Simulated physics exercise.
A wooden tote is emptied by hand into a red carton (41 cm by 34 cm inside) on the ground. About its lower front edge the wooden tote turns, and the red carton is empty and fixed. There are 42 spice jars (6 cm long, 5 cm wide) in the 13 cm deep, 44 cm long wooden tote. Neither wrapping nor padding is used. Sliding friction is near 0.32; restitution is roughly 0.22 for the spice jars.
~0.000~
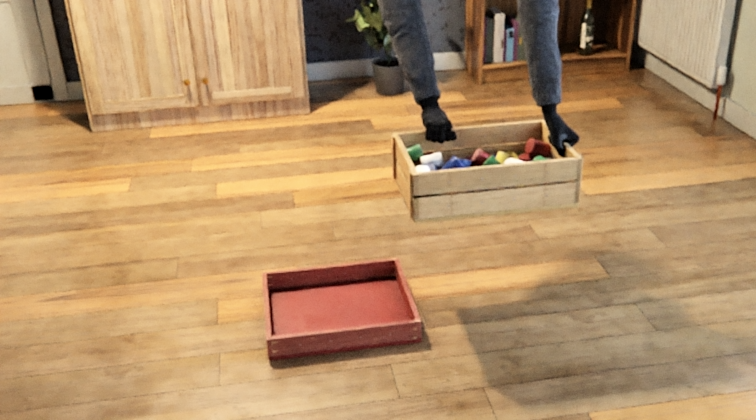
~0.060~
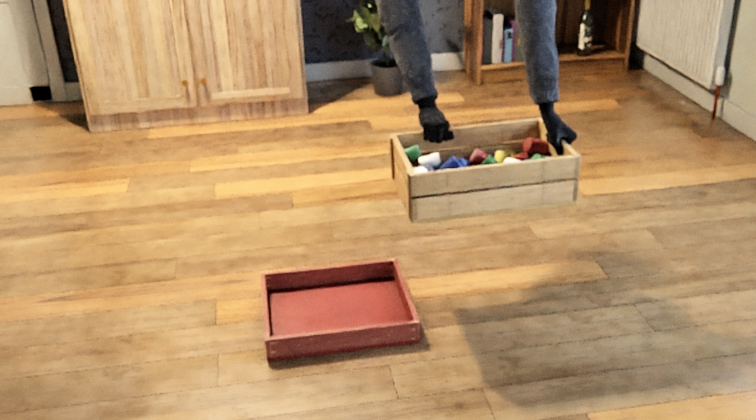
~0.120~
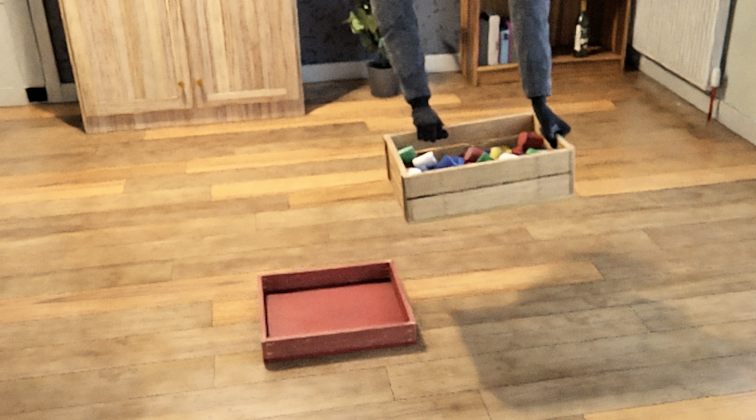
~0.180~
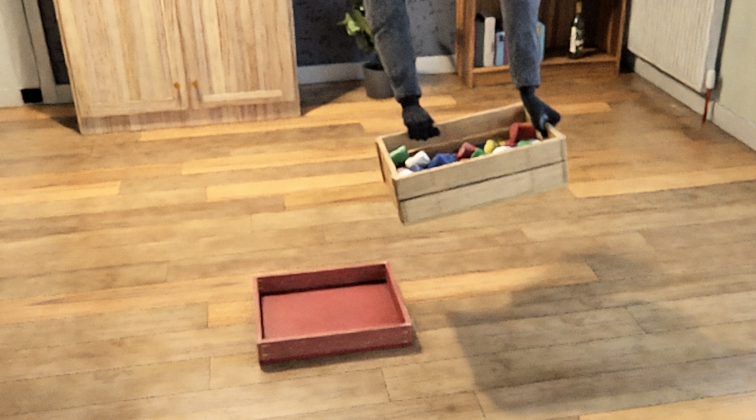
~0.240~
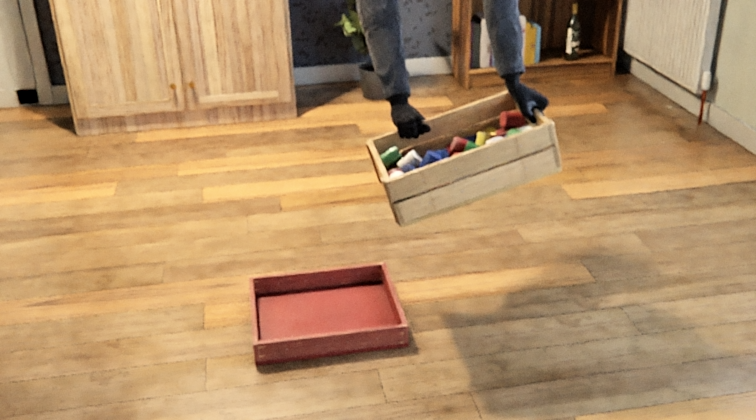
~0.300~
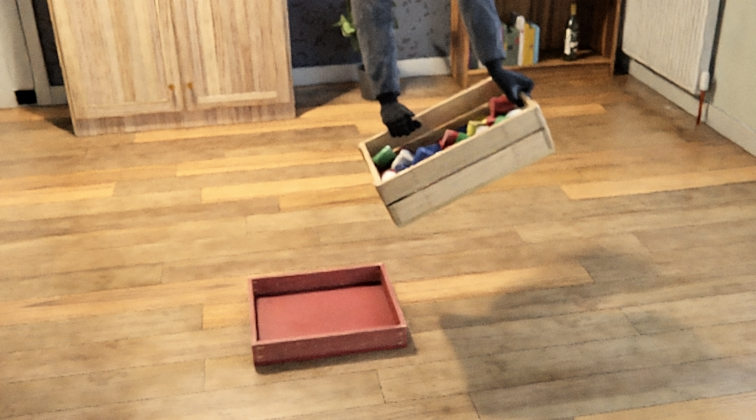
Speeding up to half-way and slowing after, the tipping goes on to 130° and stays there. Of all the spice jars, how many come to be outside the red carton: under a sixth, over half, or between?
Spill is medium, one sixth to one half.
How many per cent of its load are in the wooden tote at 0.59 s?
Around 100 in a hundred is still inside.
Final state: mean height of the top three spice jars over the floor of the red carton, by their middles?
Roughly 7 centimetres.
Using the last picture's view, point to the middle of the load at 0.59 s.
I'd put the middle close to (393, 144) in the last view.
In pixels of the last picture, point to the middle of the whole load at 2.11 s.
Estimated centre in the last picture: (286, 315).
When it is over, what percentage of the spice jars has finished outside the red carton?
Share of items: Approx. 25 %.
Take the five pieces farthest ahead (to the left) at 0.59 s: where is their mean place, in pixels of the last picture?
I'd say near (362, 179).
After 0.59 s, tilt 71°; 42 still in the wooden tote.
After 0.95 s, tilt 123°; 14 still in the wooden tote, 2 in the red carton, 1 outside the red carton and 25 in the air.
After 1.46 s, tilt 130°; 31 in the red carton and 11 outside the red carton.
Outcome (at 2.11 s), 31 in the red carton and 11 outside the red carton. Asked share, 11 of 42, 26 per cent.
